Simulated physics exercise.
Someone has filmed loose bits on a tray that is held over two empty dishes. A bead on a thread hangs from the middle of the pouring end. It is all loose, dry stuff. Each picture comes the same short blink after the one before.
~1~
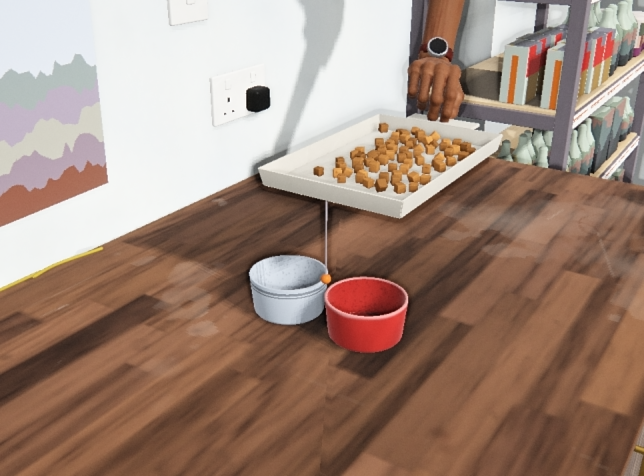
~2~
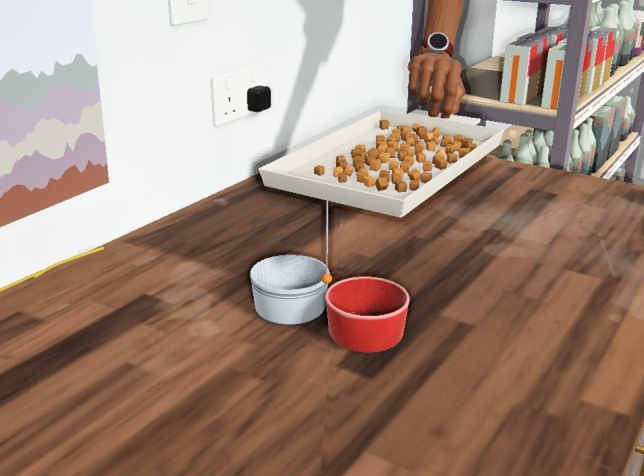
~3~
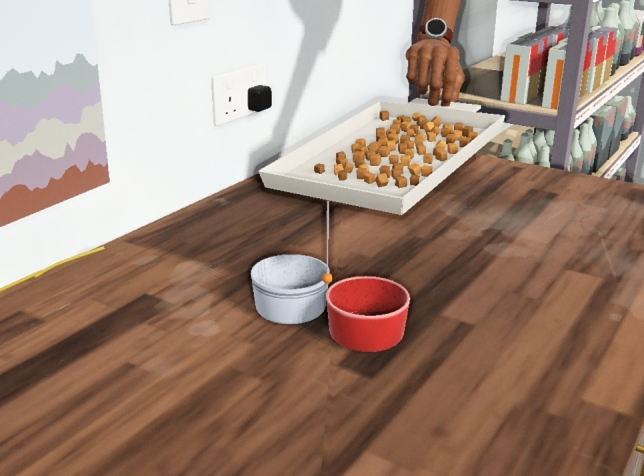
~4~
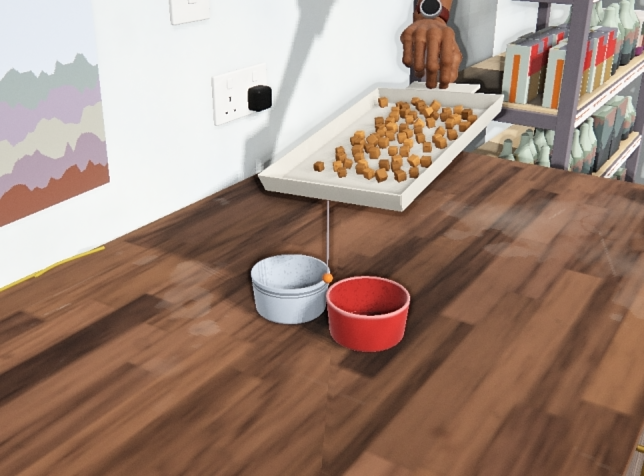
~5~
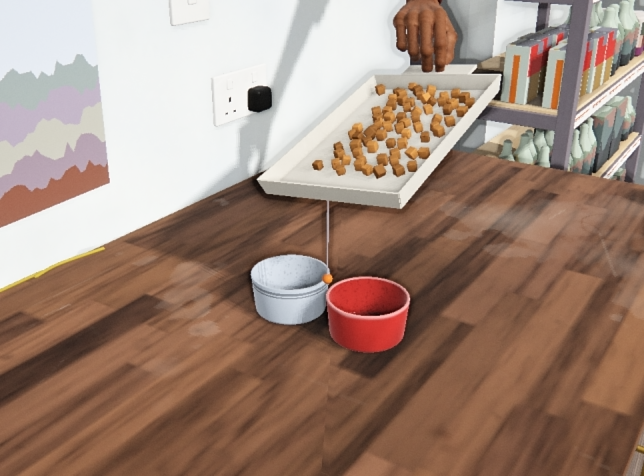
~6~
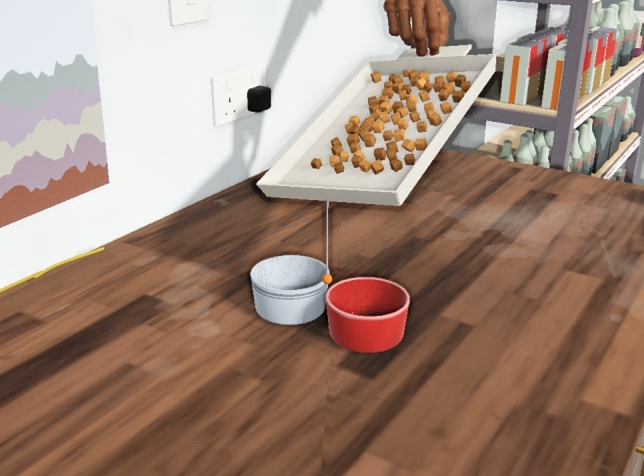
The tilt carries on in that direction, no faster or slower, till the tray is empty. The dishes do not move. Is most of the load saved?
Together they catch only the smaller part.
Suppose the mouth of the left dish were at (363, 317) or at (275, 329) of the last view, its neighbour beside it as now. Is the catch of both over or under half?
One: Not half. Two: Below a half.
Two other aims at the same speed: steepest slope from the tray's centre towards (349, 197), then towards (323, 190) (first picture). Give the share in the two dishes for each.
Near 0 % and 10 %.
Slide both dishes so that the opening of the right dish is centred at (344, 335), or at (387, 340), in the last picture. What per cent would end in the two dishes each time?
The first gives 30 %, the second 20 %.
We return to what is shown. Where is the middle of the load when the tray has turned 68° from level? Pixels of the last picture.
Around (295, 167).
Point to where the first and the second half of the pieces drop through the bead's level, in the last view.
The first part at (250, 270); the rest at (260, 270).
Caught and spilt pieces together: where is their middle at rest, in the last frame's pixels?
Around (245, 331).
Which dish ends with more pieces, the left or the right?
The winner is the dish on the left.
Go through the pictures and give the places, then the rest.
Corners of the pouring end at (263, 168) and (401, 199), level; middle of the load at (390, 155), brown sugar cubes; left dish at (266, 302); right dish at (345, 329); bead on its thread at (326, 279), in the first picture.
Corners of the pouring end at (264, 168) and (402, 199), level; middle of the load at (391, 152), in the second picture.
Corners of the pouring end at (264, 170) and (401, 196), tipped barely, lowest at the left corner; middle of the load at (391, 146), in the third picture.
Corners of the pouring end at (263, 174) and (400, 193), tipped a little, lowest at the left corner; middle of the load at (402, 138), in the fourth picture.
Corners of the pouring end at (262, 178) and (397, 191), tipped clearly, lowest at the left corner; middle of the load at (400, 128), in the fifth picture.
Corners of the pouring end at (261, 182) and (395, 189), tipped clearly, lowest at the left corner; middle of the load at (384, 117); left dish at (268, 303); right dish at (346, 330), in the sixth picture.
Soon, tray tipped steeply; nearly all on the tray; a small part in the air.
A while on, tray tipped past a quarter turn; about half on the tray; a small part in the left dish; about a third outside both; a stray few in the air.
Towards the end, tray tipped past a quarter turn; about a third in the left dish; about two thirds outside both.
Finally, tray tipped past a quarter turn; none in the right dish; about a third in the left dish; about two thirds outside both.
